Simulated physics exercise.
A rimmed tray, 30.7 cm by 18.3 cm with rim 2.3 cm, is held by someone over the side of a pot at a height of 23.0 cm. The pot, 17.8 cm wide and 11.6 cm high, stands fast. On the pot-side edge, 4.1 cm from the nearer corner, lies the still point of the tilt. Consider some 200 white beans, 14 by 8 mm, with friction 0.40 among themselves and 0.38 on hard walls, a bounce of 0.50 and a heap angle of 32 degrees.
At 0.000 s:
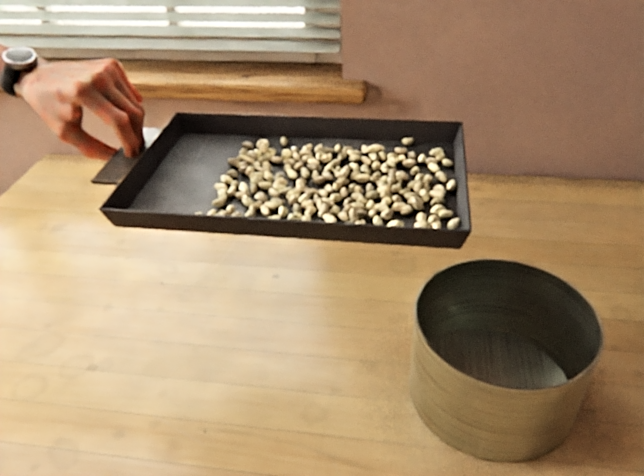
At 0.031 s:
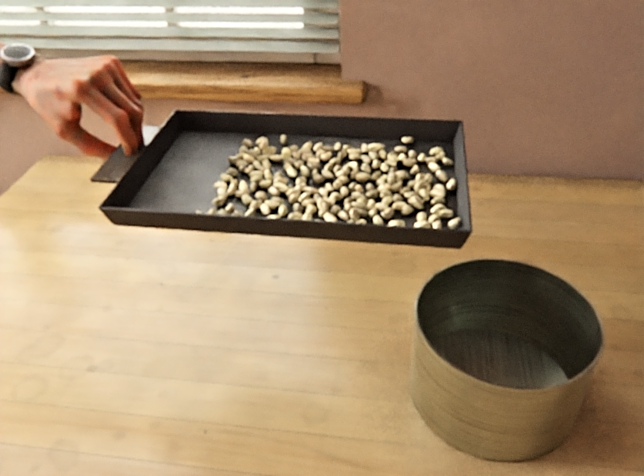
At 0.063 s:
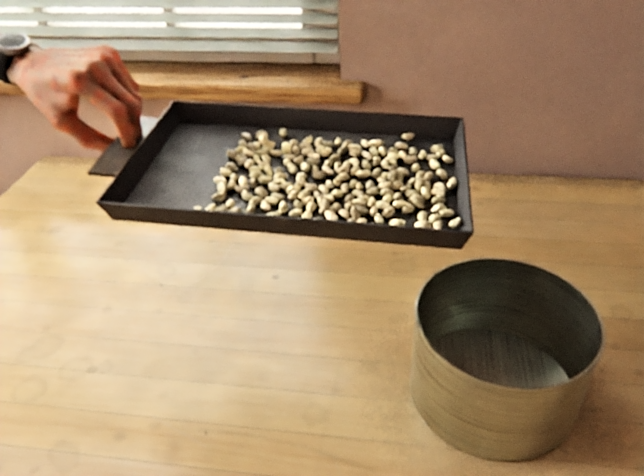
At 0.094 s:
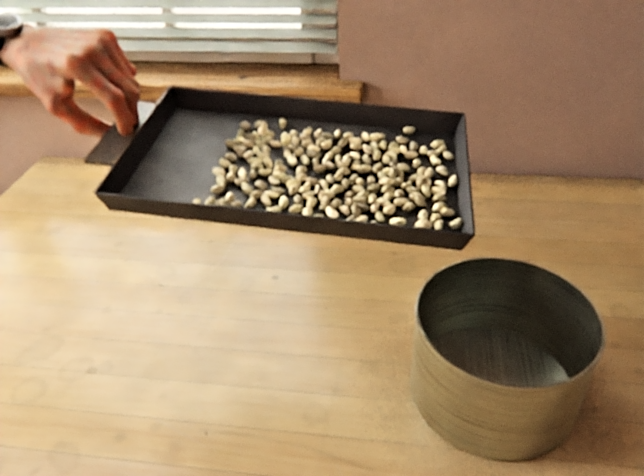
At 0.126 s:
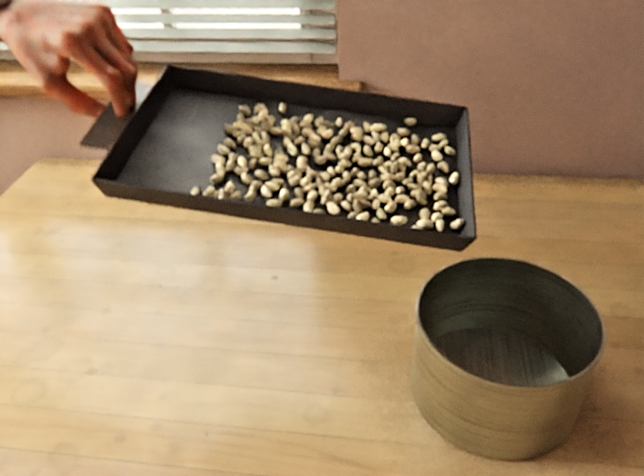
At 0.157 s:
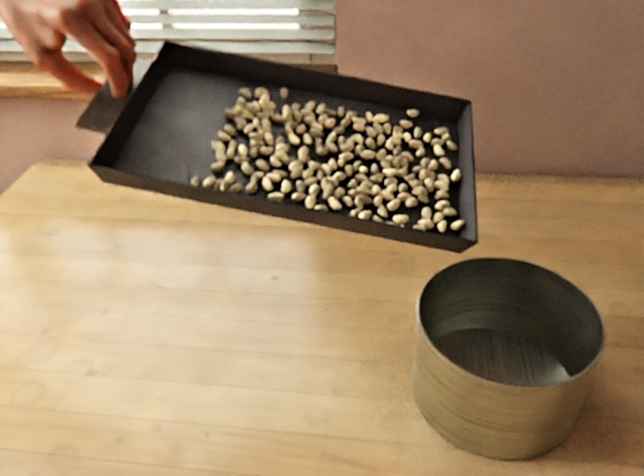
A hand raises the left end of a dark tray of pale beans, tilting it rightward.
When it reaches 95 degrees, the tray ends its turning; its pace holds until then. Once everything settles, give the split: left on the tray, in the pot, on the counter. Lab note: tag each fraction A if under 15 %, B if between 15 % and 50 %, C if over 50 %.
Left on the tray = A, pot = C, counter = B.
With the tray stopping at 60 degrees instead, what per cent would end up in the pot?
Around 30 in a hundred.
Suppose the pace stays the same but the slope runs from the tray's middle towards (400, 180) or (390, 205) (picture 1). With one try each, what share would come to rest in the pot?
That would be close to 55 per cent, then close to 90 per cent.
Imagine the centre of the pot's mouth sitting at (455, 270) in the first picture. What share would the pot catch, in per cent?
Close to 0 in a hundred.
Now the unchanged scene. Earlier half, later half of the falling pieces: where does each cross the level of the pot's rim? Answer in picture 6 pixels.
I'd mark about (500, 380) for the first half, then (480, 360) for the second.
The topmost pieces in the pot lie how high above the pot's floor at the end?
2.0 cm.
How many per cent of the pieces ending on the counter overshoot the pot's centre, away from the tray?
About 70 percent of the spill.
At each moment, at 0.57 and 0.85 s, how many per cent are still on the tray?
In turn: 90, 5.
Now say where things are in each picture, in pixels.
Tray tilt 0 degrees, front corners at (109, 205) and (463, 226); middle of the pieces at (337, 187); pot at (506, 316), in the first frame.
Tray tilt 1 degrees, front corners at (108, 204) and (464, 226); middle of the pieces at (337, 186), in the second frame.
Tray tilt 3 degrees, front corners at (107, 198) and (465, 227); middle of the pieces at (338, 183), in the third frame.
Tray tilt 6 degrees, front corners at (104, 189) and (466, 229), lowest corner right front; middle of the pieces at (338, 177), in the fourth frame.
Tray tilt 11 degrees, front corners at (101, 175) and (468, 232), lowest corner right front; middle of the pieces at (339, 170), in the fifth frame.
Tray tilt 16 degrees, front corners at (98, 161) and (470, 235), lowest corner right front; middle of the pieces at (342, 163); pot at (508, 313). The tray's pace is about 165 degrees a second, in the sixth frame.
Then, at 0.40 s, tilt 55 degrees; the tray holds 100 %, the pot 0 %.
After 0.57 s, tilt 83 degrees; the tray holds 90 %, the pot 0 %.
Then, at 0.85 s, tilt 95 degrees; the tray holds 5 %, the pot 60 %.
At rest (2.4 s), tray 0 %, pot 65 %, counter 35 %.
